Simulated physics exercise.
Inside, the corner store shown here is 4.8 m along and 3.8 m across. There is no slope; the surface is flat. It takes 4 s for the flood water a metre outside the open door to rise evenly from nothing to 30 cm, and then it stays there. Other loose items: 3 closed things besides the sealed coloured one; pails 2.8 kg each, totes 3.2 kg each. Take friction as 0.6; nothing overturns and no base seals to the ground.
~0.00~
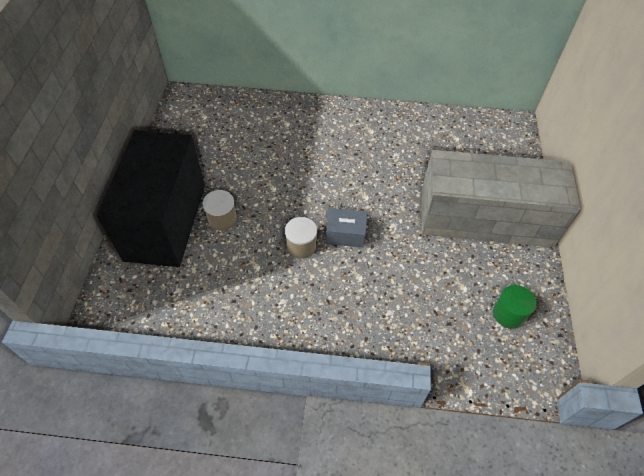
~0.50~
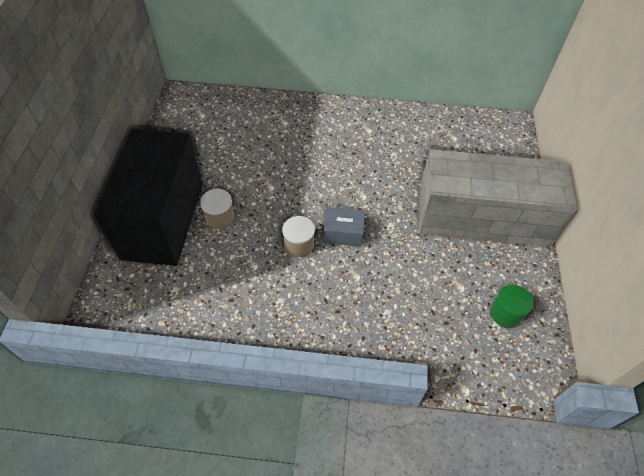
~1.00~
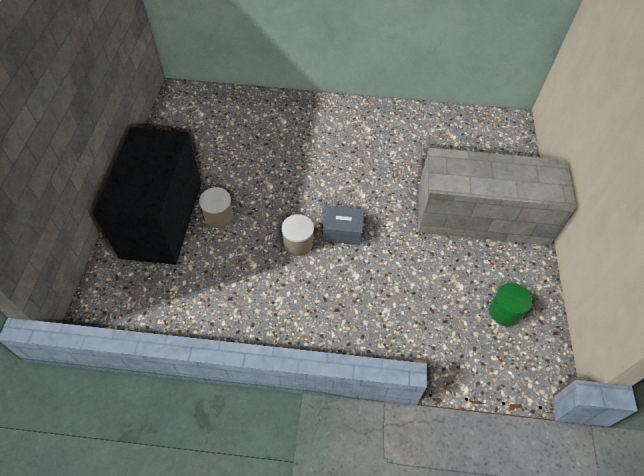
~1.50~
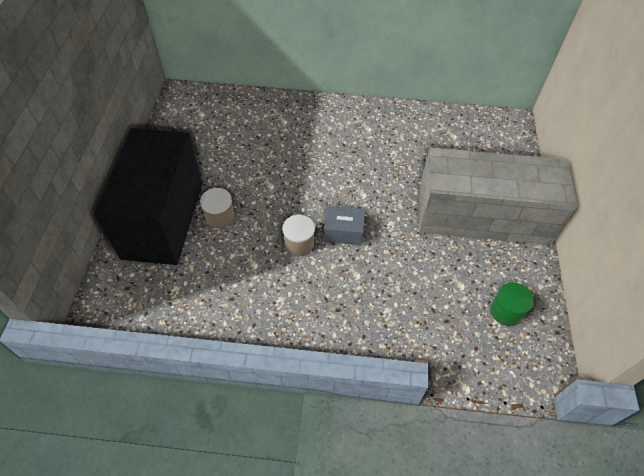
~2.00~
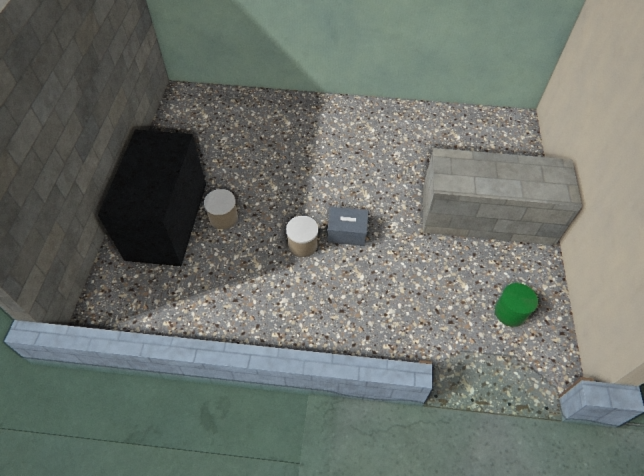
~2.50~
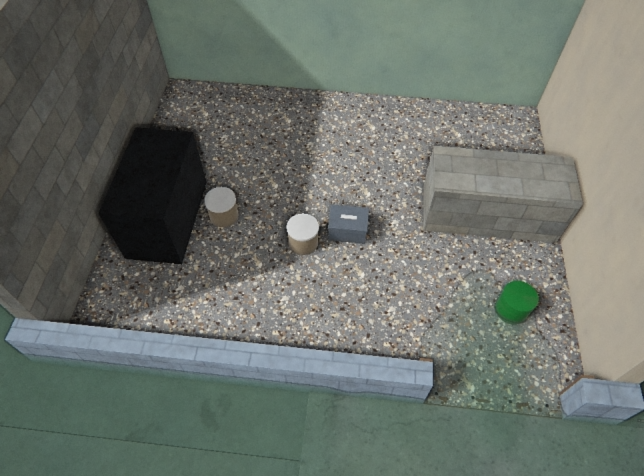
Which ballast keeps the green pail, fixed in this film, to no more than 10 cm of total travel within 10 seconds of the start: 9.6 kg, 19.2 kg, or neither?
Neither is enough.
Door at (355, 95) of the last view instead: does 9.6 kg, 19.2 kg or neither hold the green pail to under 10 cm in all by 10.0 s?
If so, only the heavier one succeeds.
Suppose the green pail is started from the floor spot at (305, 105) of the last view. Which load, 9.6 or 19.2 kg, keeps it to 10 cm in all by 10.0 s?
Short answer: Heavier load only.
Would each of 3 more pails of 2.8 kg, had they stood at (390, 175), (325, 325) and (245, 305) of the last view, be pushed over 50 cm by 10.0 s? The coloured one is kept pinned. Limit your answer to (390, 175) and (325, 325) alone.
Well, beyond half a metre and then below half a metre.
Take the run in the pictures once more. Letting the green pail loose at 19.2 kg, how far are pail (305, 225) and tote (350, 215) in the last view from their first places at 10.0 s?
In that order: 150 cm, 250 cm.
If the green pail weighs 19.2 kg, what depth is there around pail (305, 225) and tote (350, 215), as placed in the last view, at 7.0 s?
Depths: Near 5 cm, then near 12 cm.
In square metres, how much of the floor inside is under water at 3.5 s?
The covered patch comes to about 3.5 m2.
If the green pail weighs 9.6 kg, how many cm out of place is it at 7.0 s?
Close to 250 centimetres.
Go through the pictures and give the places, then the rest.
The first picture shows the green pail at (519, 300) rests on the ground; 0.0 m2 under water; 0 of 4 have shifted.
The second picture shows the green pail at (516, 300) rests on the ground; 0.0 m2 under water; 0 of 4 have shifted.
The third picture shows the green pail at (515, 298) rests on the ground; 0.0 m2 under water; 0 of 4 have shifted.
The fourth picture shows the green pail at (516, 298) rests on the ground; 0.0 m2 under water; 0 of 4 have shifted.
The fifth picture shows the green pail at (520, 298), on the bottom; 0.3 m2 under water; 0 of 4 have shifted.
The sixth picture shows the green pail at (521, 296) rests on the ground; 0.9 m2 under water; 0 of 4 have shifted.
After 3.5 s the green pail would be 27 cm from its start with 9.6 kg and 0 cm from its start with 19.2 kg; 8 cm of water round it then.
After 4.5 s the green pail would be 57 cm from its start with 9.6 kg and 14 cm from its start with 19.2 kg; 12 cm of water round it then.
After 7.0 s the green pail would be 253 cm from its start with 9.6 kg and 82 cm from its start with 19.2 kg; 26 cm of water round it then.
After 10.0 s the green pail would be 426 cm from its start with 9.6 kg and 64 cm from its start with 19.2 kg; 19 cm of water round it then.
